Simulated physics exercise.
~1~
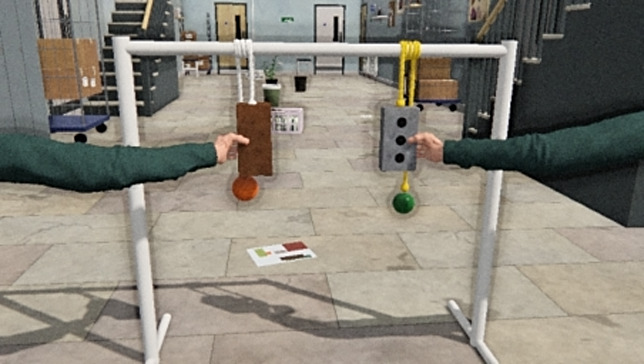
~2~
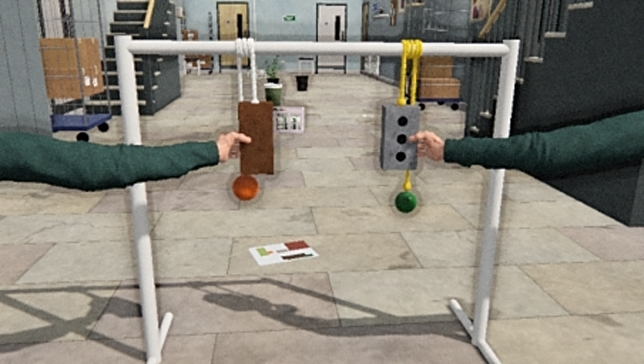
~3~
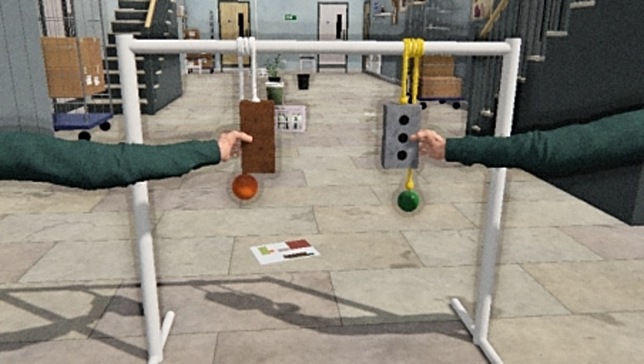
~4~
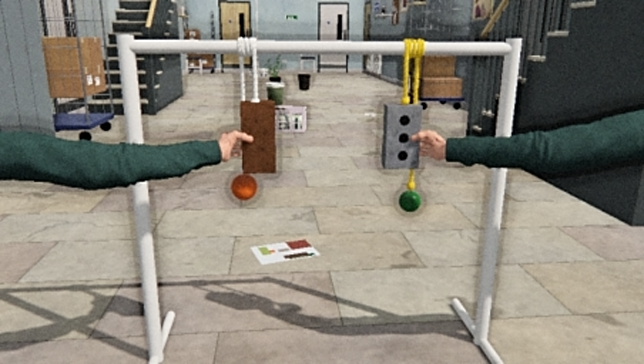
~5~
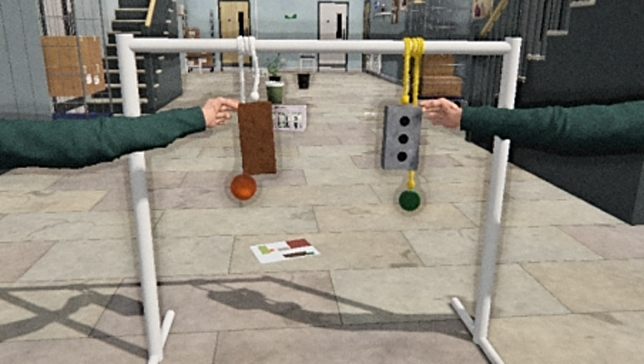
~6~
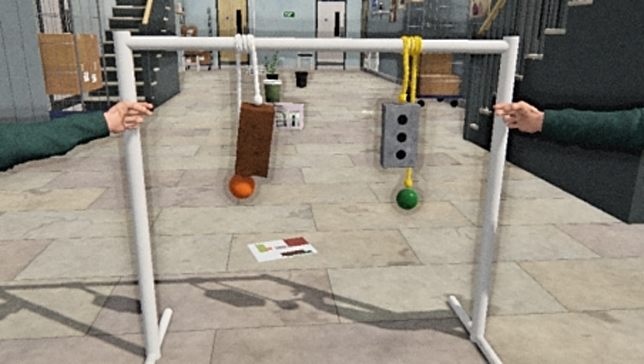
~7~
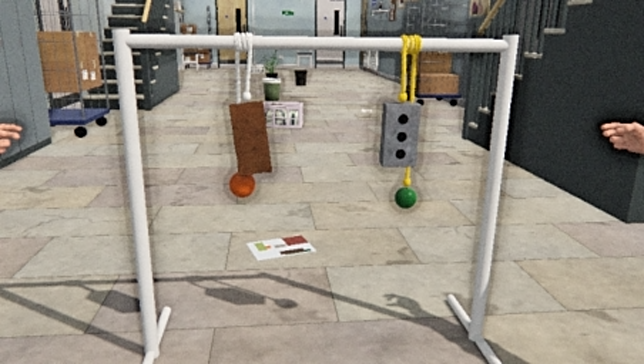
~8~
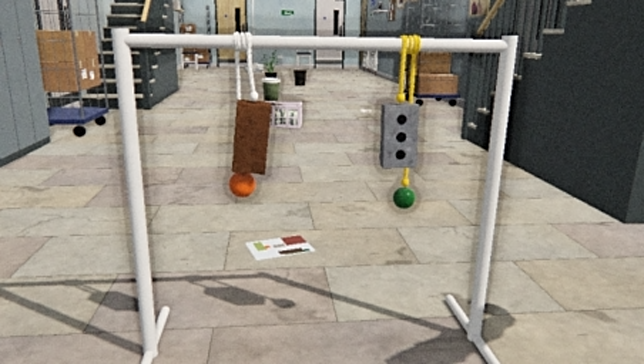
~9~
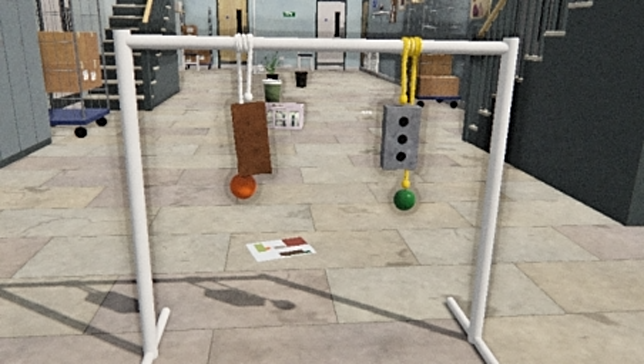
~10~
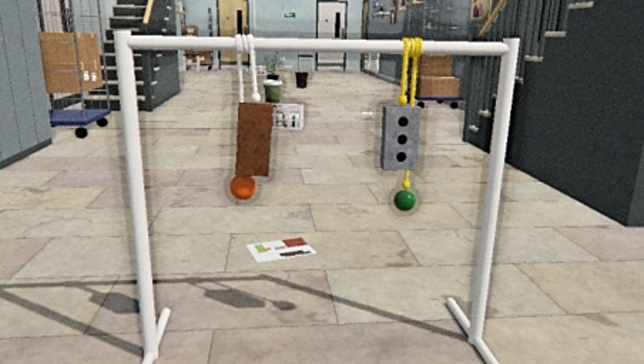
Two hands in dark green sleeves reach in from either side of a white rail, seen from the front in a paved hall with stairs and carts behind. On the left they steady a reddish-brown brick on white rope with an orange ball beneath it, and on the right a grey block with dark holes on yellow rope above a green ball. The hands let go and draw back out of view on both sides. The brick tilts slightly, and the view sways a little. Both brick and block stay hanging in the air, neither dropping.
